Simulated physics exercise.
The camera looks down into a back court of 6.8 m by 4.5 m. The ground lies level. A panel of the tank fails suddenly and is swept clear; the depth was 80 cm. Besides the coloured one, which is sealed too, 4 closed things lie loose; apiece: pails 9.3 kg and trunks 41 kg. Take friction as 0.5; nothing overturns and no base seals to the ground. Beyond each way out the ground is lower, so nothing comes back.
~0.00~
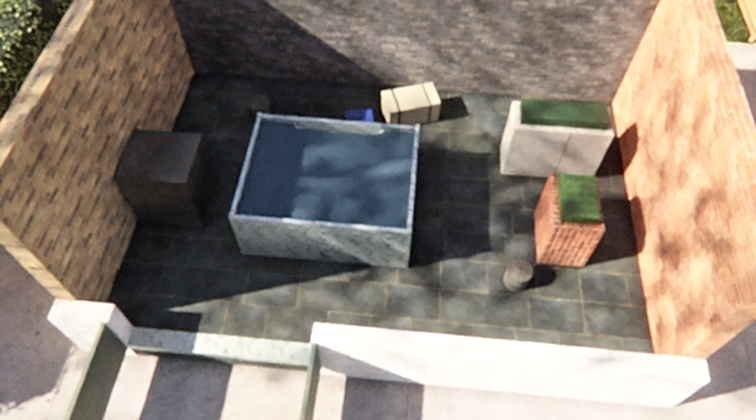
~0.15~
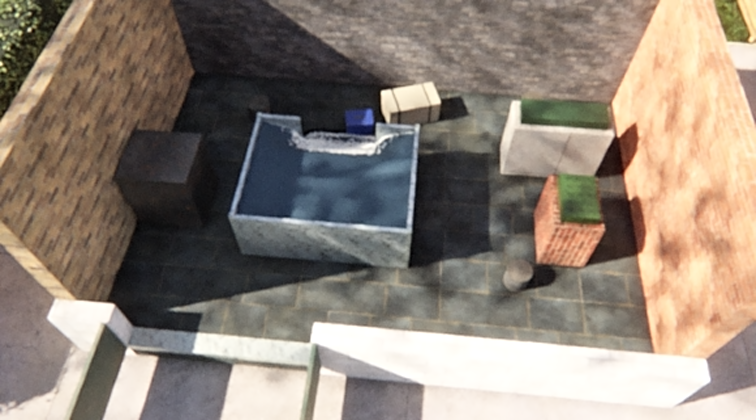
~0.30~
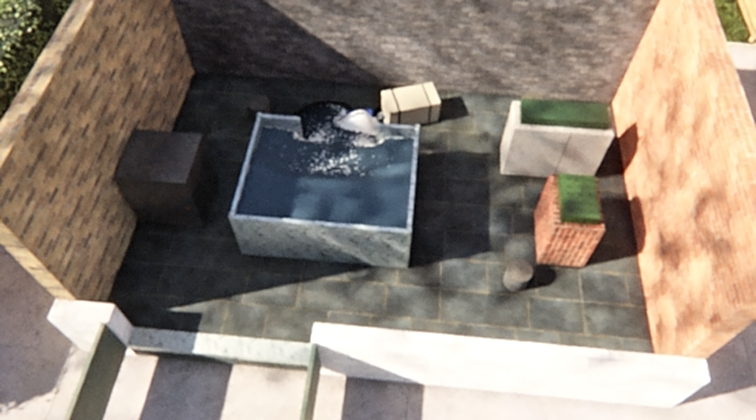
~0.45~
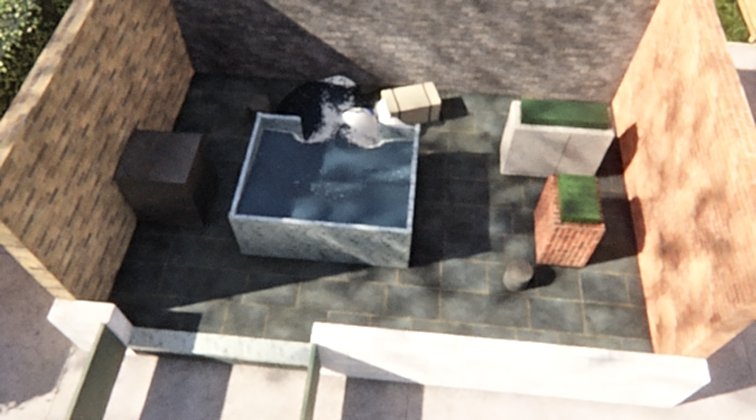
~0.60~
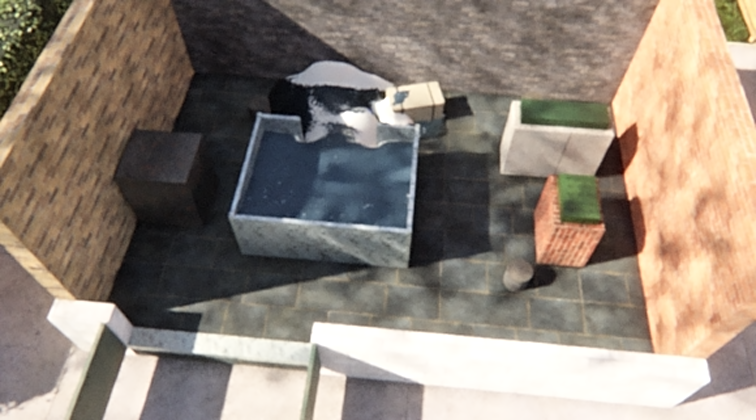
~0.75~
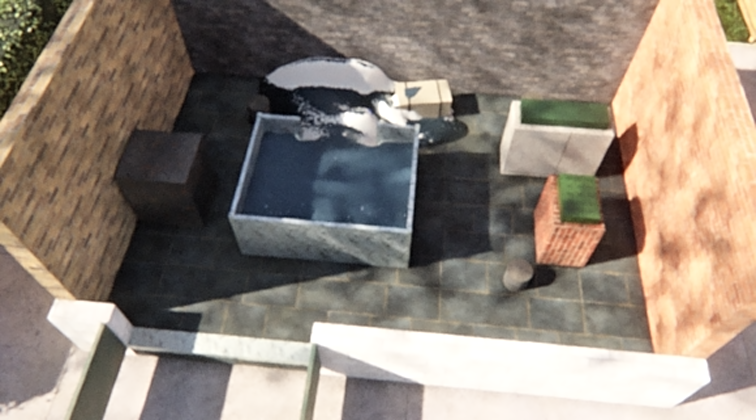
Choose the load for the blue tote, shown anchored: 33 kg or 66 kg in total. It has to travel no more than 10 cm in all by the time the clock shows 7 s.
I expect that neither weight holds it.
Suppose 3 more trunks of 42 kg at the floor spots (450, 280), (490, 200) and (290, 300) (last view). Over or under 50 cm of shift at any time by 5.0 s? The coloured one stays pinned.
In turn: Under, less, short of it.
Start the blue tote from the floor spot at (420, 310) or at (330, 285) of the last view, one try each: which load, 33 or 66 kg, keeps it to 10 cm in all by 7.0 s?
In turn: The smaller is enough; either load holds.
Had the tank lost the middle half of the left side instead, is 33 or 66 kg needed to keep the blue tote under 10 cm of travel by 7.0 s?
In that case the smaller load will do.
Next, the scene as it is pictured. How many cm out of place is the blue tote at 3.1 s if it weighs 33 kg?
Roughly 140 cm.
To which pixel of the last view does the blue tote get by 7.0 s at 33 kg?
Around (447, 126).
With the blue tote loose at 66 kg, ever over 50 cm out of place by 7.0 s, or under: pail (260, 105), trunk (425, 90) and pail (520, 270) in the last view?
In that order: More, past it, less.
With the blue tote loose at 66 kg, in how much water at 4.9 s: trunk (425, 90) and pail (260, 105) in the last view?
Roughly 21 and 13 cm.
After 1.4 s the blue tote would be 69 cm from its start with 33 kg and 53 cm from its start with 66 kg; 23 cm of water round it then.
After 3.1 s the blue tote would be 132 cm from its start with 33 kg and 53 cm from its start with 66 kg; 23 cm of water round it then.
After 4.9 s the blue tote would be 132 cm from its start with 33 kg and 53 cm from its start with 66 kg; 17 cm of water round it then.
After 7.0 s the blue tote would be 132 cm from its start with 33 kg and 53 cm from its start with 66 kg; 10 cm of water round it then.
